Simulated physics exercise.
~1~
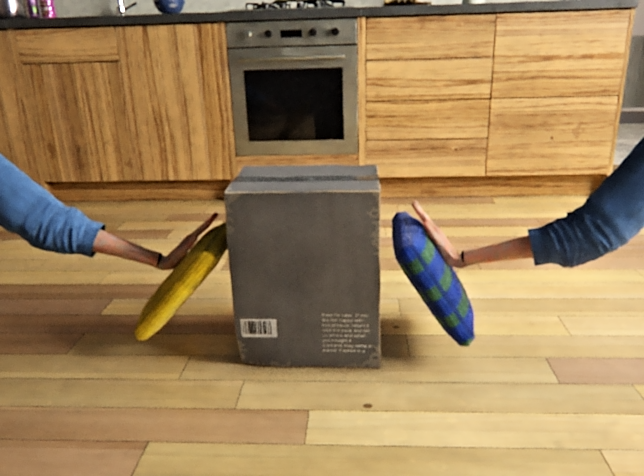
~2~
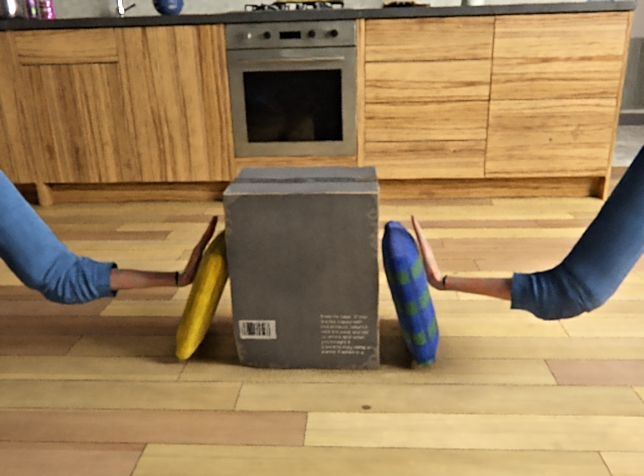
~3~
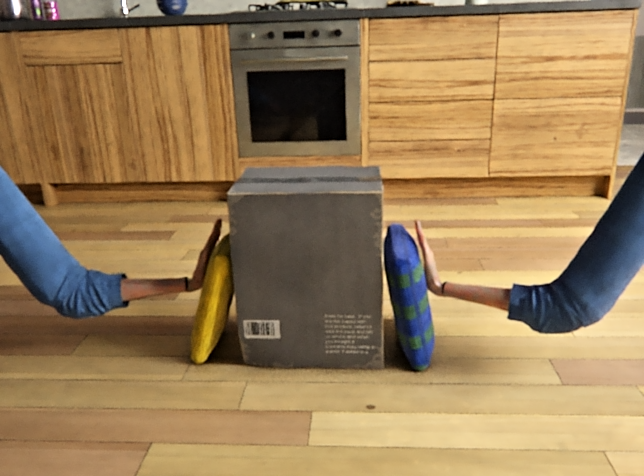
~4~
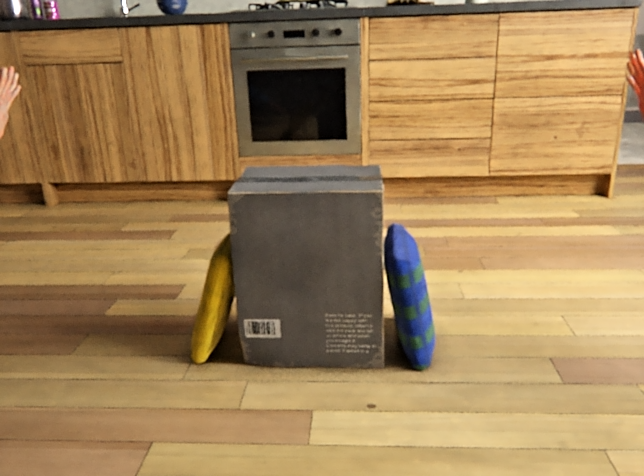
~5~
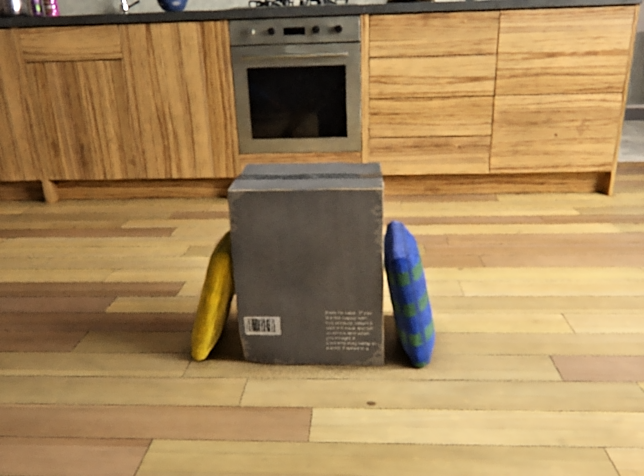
The clip shows two hands pressing a yellow soft bag against the left side of a grey box and a blue and green cushion against its right on a wooden kitchen floor, then letting go and withdrawing, leaving both leaning upright against the box.
